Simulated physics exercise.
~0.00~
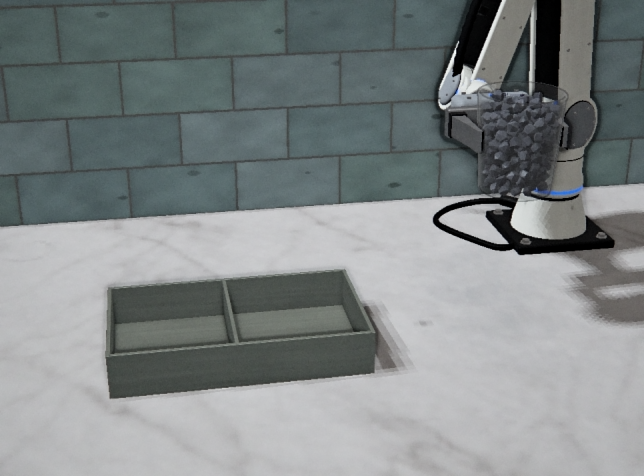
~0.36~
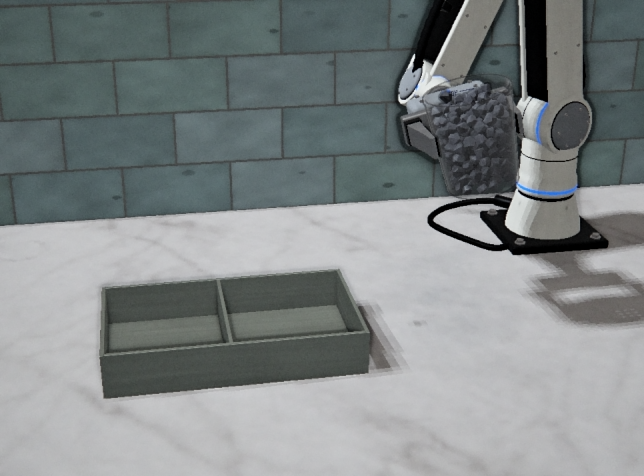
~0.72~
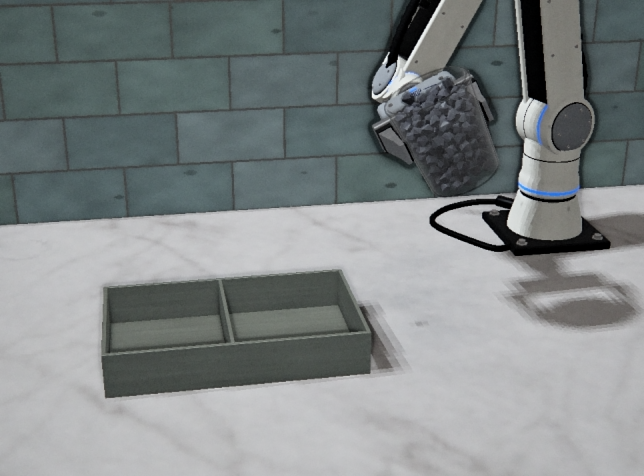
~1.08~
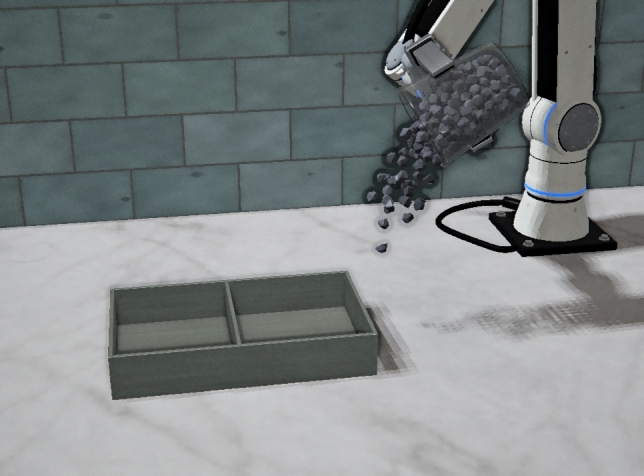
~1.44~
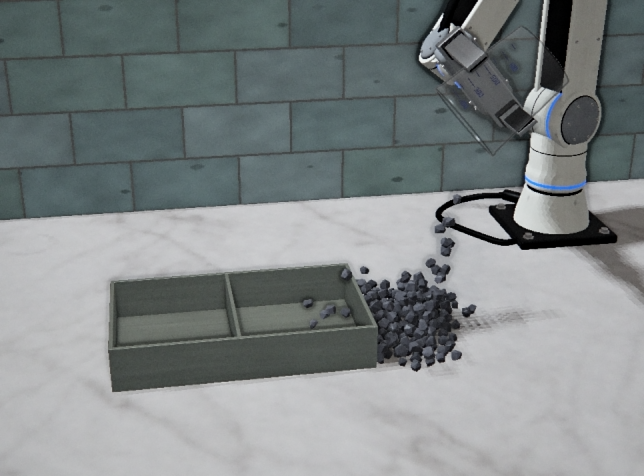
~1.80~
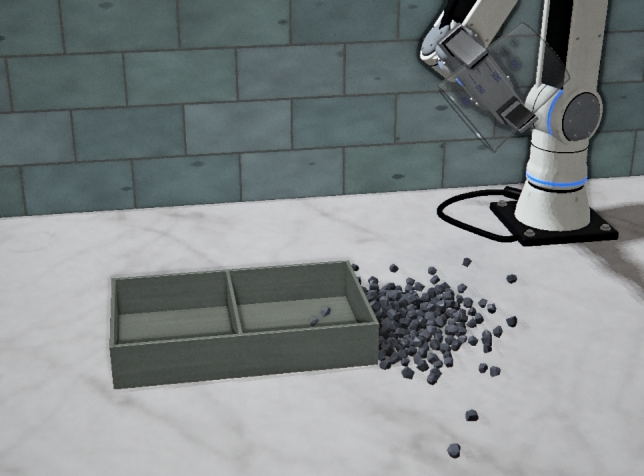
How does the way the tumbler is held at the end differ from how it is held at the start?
At the start the robot arm holds the tumbler upright, but at the end it holds it upside down.
